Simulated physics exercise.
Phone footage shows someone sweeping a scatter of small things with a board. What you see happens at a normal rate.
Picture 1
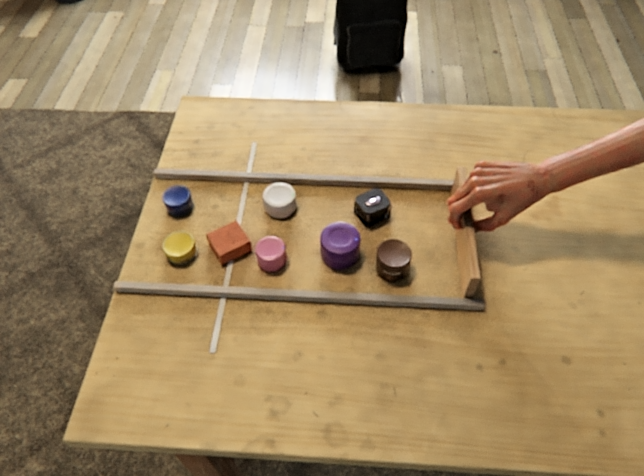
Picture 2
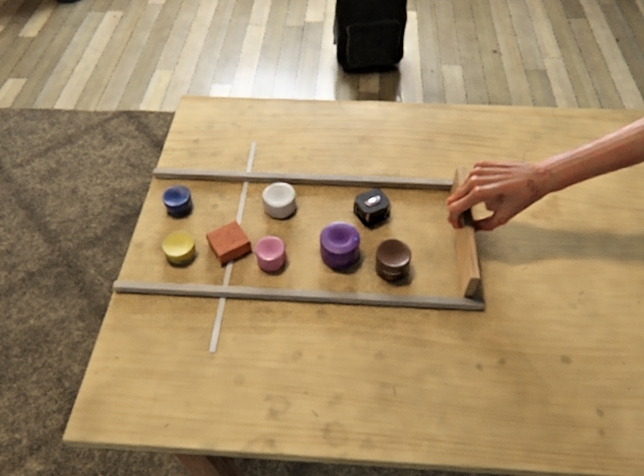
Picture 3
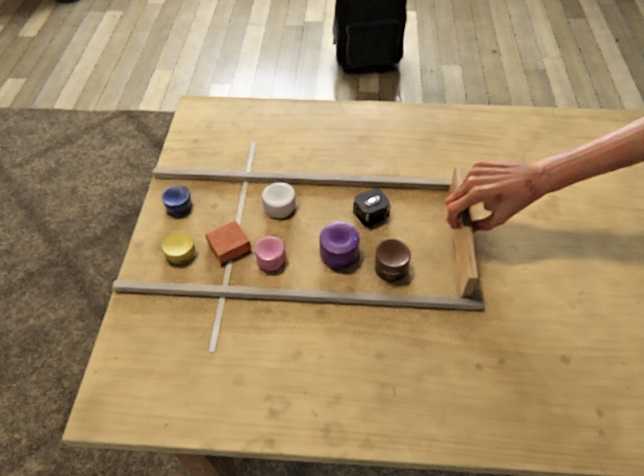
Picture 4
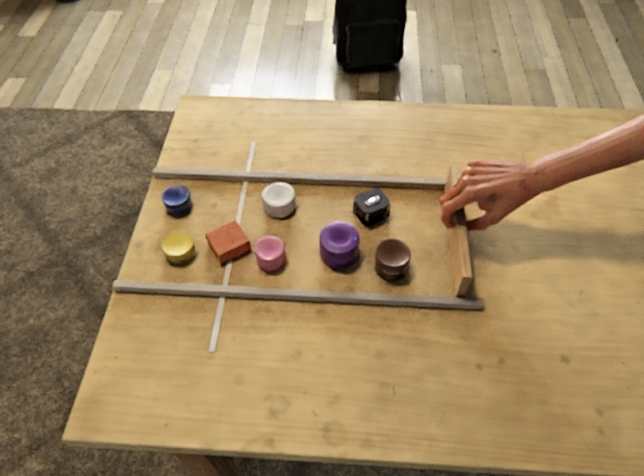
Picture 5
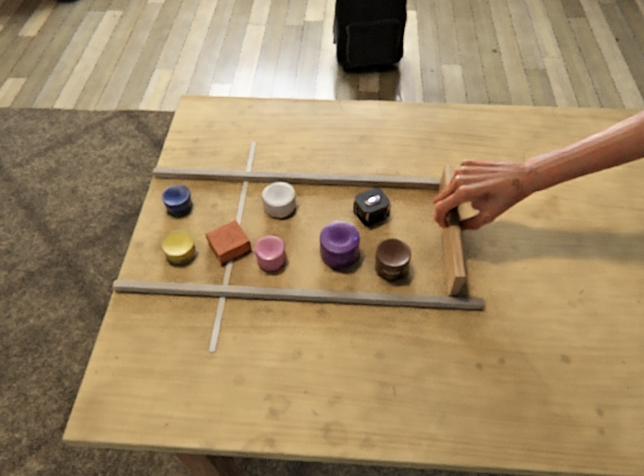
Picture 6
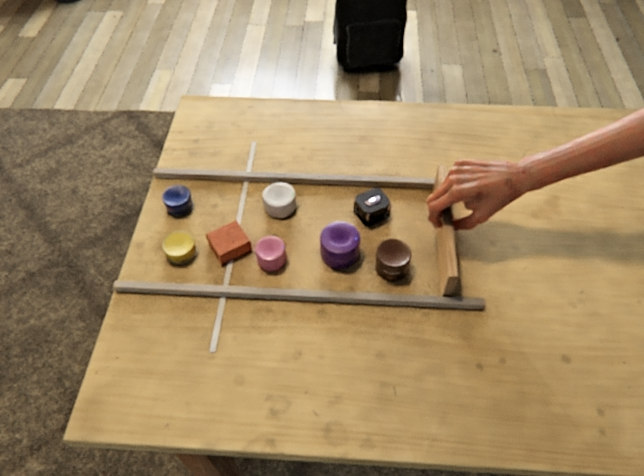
We see a hand holding a wooden board upright between two rails on a table, then sliding it slightly left toward a scatter of small colourful containers and an orange block, which stay still beside a pale tape line.
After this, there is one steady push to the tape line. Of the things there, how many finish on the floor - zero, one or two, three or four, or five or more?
Zero finish on the floor.
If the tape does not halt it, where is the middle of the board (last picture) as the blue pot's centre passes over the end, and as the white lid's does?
The middle is at (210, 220) when it's the blue pot, and at (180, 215) when it's the white lid.
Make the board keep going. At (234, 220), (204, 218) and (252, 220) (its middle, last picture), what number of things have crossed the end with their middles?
Respectively 0, 2 and 0.
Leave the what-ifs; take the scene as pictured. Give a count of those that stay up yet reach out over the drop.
Count of overhanging things: 0.
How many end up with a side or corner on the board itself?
Contact count: 3.
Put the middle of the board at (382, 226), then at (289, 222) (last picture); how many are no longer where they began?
Tally: First 3; then 6.
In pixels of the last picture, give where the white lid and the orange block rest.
White lid: (197, 197); orange block: (181, 239).
Soon after, none off yet; blue pot at rest near (178, 201); yellow tin at rest near (180, 248); orange block at rest near (229, 242).
After that, none off yet; blue pot at rest near (178, 201); yellow tin at rest near (180, 248); orange block at rest near (227, 241).
In the end, the number that fall off is zero.
